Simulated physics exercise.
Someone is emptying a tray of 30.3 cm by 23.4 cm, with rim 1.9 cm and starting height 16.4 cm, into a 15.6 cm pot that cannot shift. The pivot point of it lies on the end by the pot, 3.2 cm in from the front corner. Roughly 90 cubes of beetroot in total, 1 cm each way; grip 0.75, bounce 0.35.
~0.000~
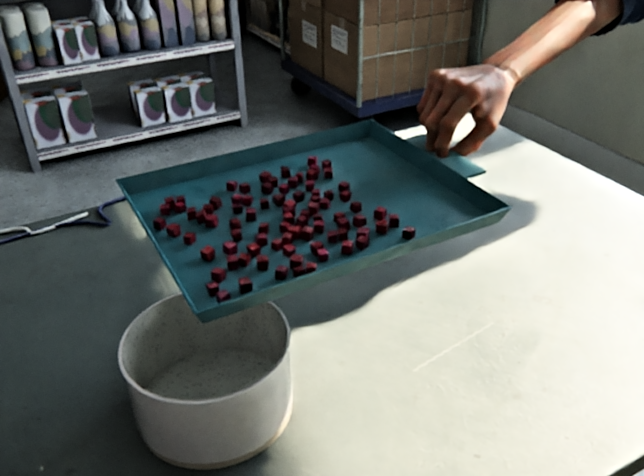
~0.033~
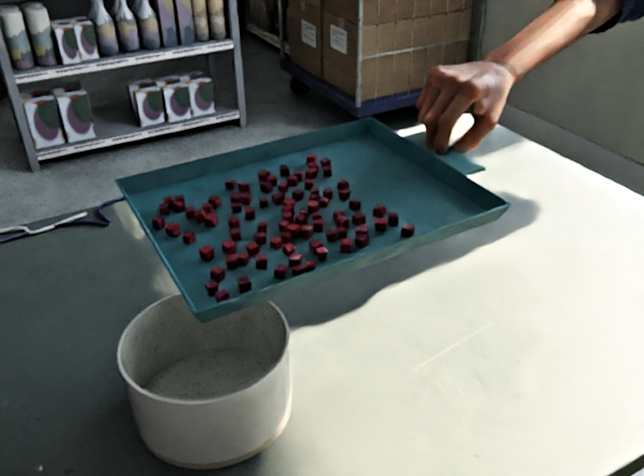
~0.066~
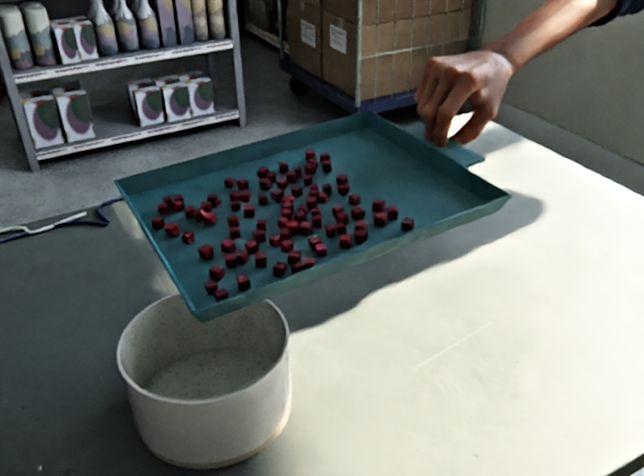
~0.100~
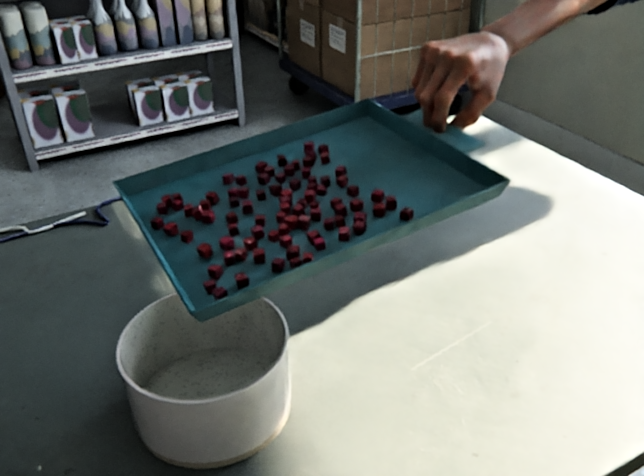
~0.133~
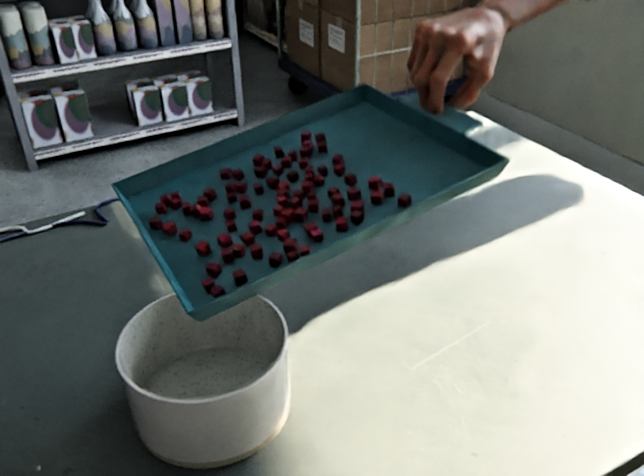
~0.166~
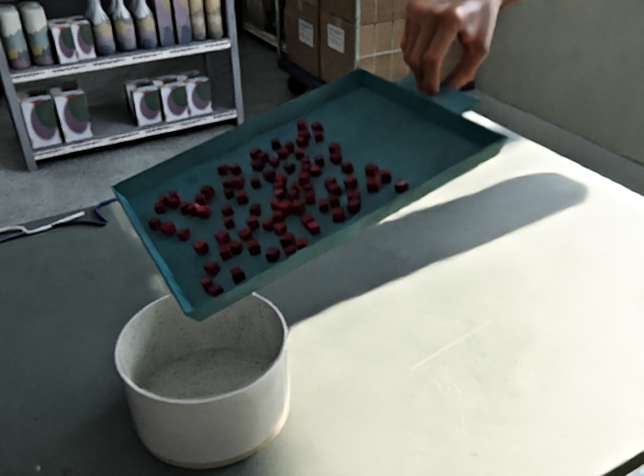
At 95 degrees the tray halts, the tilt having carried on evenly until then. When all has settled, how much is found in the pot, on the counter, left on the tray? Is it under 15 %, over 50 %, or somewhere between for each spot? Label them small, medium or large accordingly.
Pot - medium, counter - large, tray - small.
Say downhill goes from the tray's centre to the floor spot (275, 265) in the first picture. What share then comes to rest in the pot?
Estimate: Near 0 per cent.
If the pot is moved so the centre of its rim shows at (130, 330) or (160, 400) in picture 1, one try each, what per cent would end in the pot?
Try one: ~ 70 %; try two: ~ 25 %.
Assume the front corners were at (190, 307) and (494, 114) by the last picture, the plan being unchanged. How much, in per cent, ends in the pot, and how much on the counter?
Split: Pot = 15, counter = 85.
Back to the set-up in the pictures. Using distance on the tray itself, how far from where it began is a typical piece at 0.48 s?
I'd say close to 3 centimetres.
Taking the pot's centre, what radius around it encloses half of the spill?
Some 22 centimetres.
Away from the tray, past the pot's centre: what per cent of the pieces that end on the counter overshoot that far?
I reckon around 90 per cent.
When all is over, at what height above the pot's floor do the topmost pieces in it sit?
Top level: Approx. 1.0 cm.
After 0.48 s, tilt 54 degrees; the tray holds 100 %, the pot 0 %.
After 0.68 s, tilt 80 degrees; the tray holds 60 %, the pot 0 %.
Then, at 1.00 s, tilt 95 degrees; the tray holds 0 %, the pot 25 %.
At rest (2.3 s), pot 30 %, counter 70 %, tray 0 %.
